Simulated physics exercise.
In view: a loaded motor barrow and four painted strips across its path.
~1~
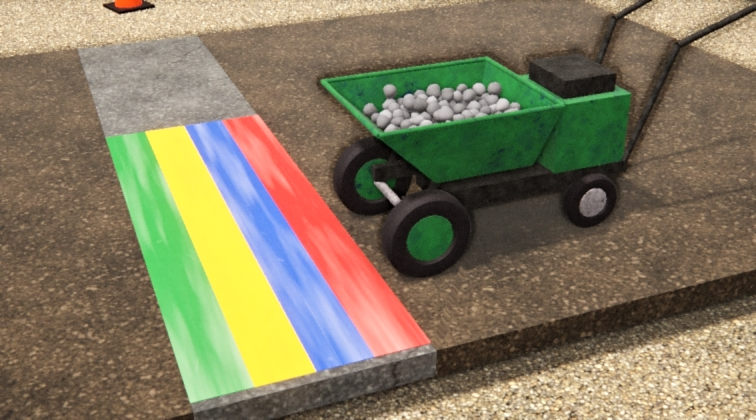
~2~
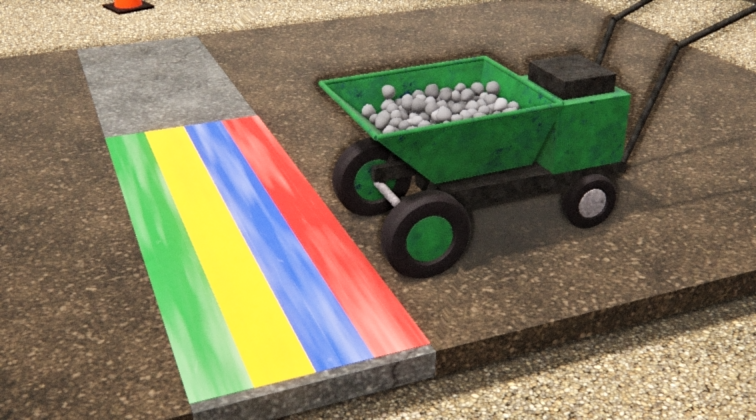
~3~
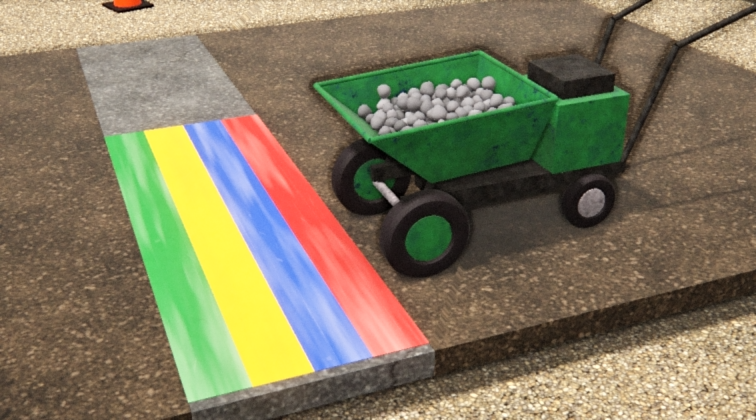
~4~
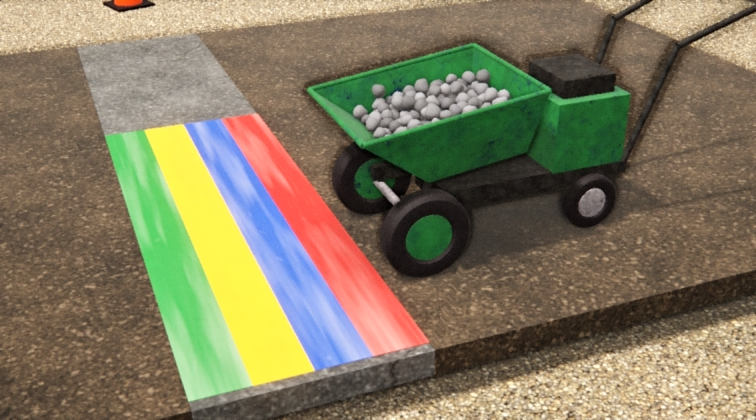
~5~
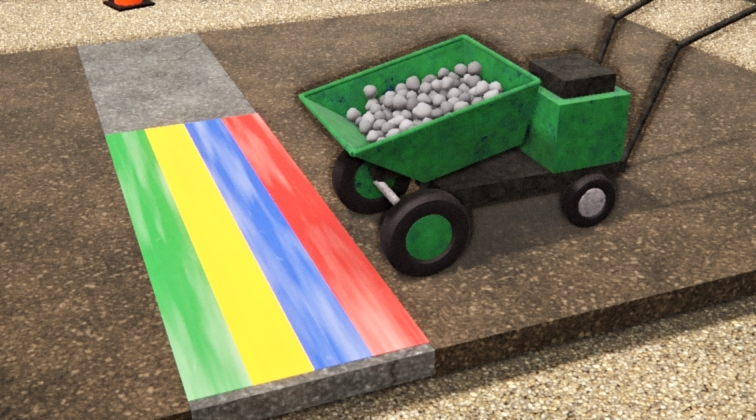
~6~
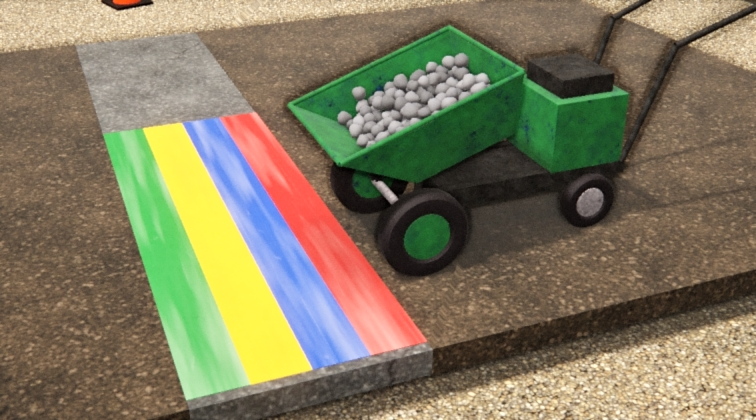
The green skip of a motor barrow tilts forward toward the left, carrying round grey cobbles.
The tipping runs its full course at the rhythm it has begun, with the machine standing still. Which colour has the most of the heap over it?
Most covered: The yellow band.
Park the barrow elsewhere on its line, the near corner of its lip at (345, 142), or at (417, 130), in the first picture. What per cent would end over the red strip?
Roughly 0 per cent, and 0 per cent.
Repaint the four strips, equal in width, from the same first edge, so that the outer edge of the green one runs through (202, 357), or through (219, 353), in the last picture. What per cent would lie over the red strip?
In turn 0 and 0 in a hundred.
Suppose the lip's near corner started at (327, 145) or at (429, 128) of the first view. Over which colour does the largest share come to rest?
In turn: Green; the blue strip.
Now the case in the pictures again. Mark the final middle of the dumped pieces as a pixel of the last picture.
Close to (221, 269).
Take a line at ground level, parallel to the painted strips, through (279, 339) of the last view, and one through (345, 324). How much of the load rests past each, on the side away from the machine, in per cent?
Near 60 % and 80 %.
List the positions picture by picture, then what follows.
Lip of the skip at (379, 136), level; top of the load at (460, 110), round cobbles; red strip at (378, 314); blue strip at (324, 327); yellow strip at (267, 340); green strip at (208, 354), in the first frame.
Lip of the skip at (377, 138), level; top of the load at (458, 110), in the second frame.
Lip of the skip at (371, 141), tipped barely; top of the load at (470, 105), in the third frame.
Lip of the skip at (363, 146), tipped a little; top of the load at (465, 100), in the fourth frame.
Lip of the skip at (353, 154), tipped a little; top of the load at (456, 96), in the fifth frame.
Lip of the skip at (341, 164), tipped clearly; top of the load at (444, 91); red strip at (375, 312); blue strip at (320, 325); yellow strip at (263, 338); green strip at (204, 351), in the sixth frame.
Soon after the last picture, skip tipped steeply; all in the skip.
A little later, skip tipped right over; about two thirds in the skip; a small part over the blue strip; about a quarter over the yellow strip; a stray few over the green strip.
Later still, skip tipped right over; about a quarter in the skip; a small part over the blue strip; about a third over the yellow strip; about a quarter over the green strip; a small part off the paint.
At rest, skip tipped right over; about a quarter in the skip; none over the red strip; a small part over the blue strip; about a third over the yellow strip; about a quarter over the green strip; a small part off the paint.
